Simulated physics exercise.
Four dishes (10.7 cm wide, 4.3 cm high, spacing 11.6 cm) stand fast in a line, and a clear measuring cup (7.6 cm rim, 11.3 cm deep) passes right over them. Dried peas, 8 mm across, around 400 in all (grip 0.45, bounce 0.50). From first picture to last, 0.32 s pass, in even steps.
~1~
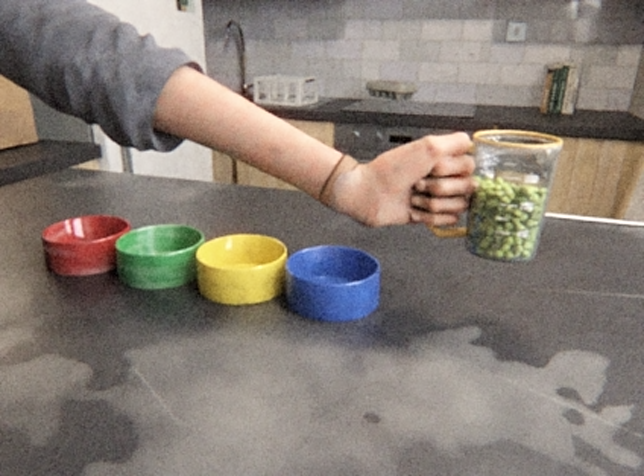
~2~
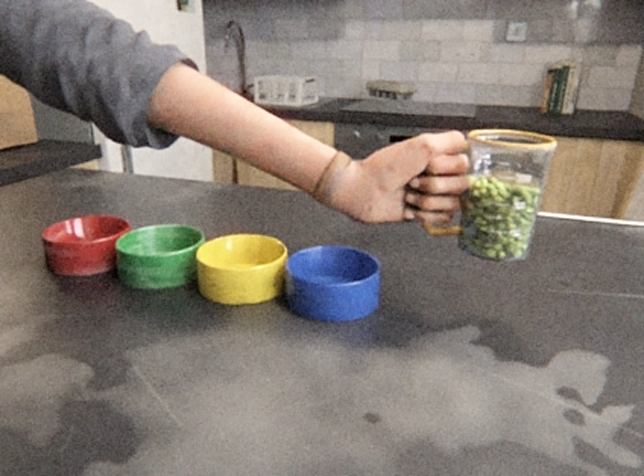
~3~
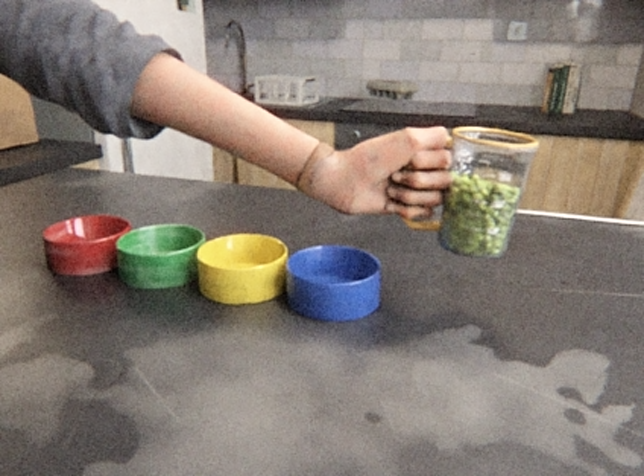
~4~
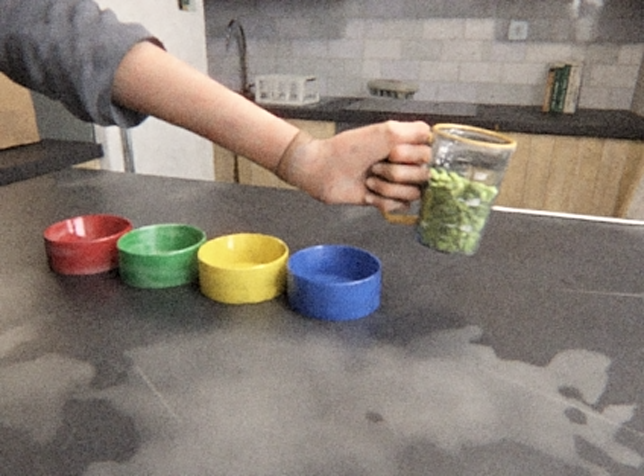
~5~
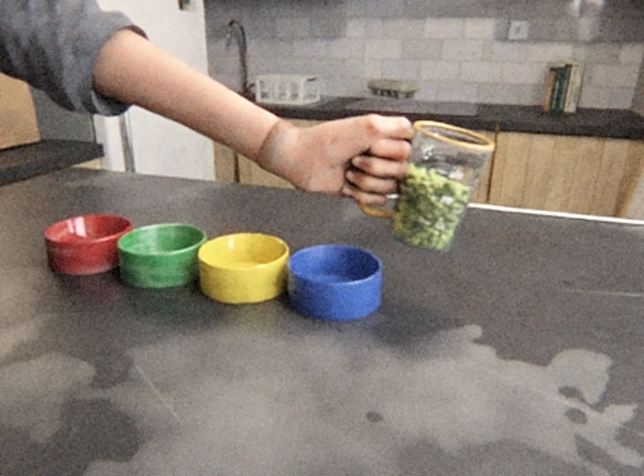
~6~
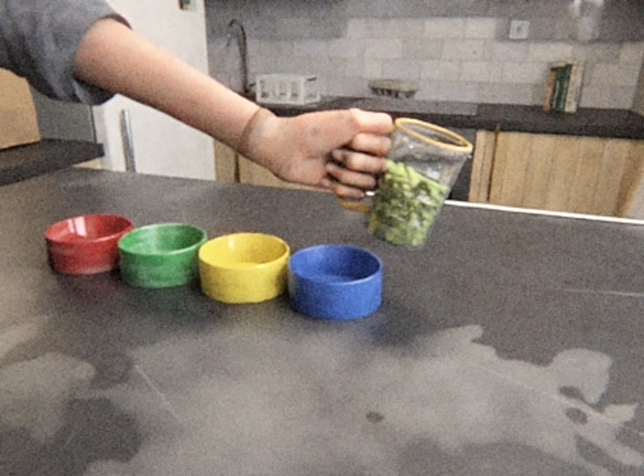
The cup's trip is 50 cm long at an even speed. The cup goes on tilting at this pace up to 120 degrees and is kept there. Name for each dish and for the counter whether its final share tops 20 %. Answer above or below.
Red dish: Below; blue dish: Below; green dish: Above; yellow dish: Below; on the counter: Below.
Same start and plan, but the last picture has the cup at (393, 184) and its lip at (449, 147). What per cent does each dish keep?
Red 0; blue 0; green 100; yellow 0.
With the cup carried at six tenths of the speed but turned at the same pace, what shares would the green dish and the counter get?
Green 60, counter 10.
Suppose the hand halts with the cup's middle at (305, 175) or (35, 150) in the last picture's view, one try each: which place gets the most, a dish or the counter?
Most goes to: Blue, then red.
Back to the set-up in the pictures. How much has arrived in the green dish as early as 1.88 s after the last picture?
About 90 per cent by then.
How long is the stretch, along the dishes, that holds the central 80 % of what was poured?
About 6 cm.
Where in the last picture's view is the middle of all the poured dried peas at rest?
Around (164, 252).
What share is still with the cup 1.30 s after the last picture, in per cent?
Some 100 per cent of the load.
Then, 0.78 s after the last picture, tilt 65 degrees; cup holds 100 %.
Then, 1.30 s after the last picture, tilt 97 degrees; cup holds 100 %.
Then, 1.88 s after the last picture, tilt 120 degrees; cup holds 10 %, green 90 %.
In the end, red 0 %, blue 0 %, green 100 %, yellow 0 %, counter 0 %.
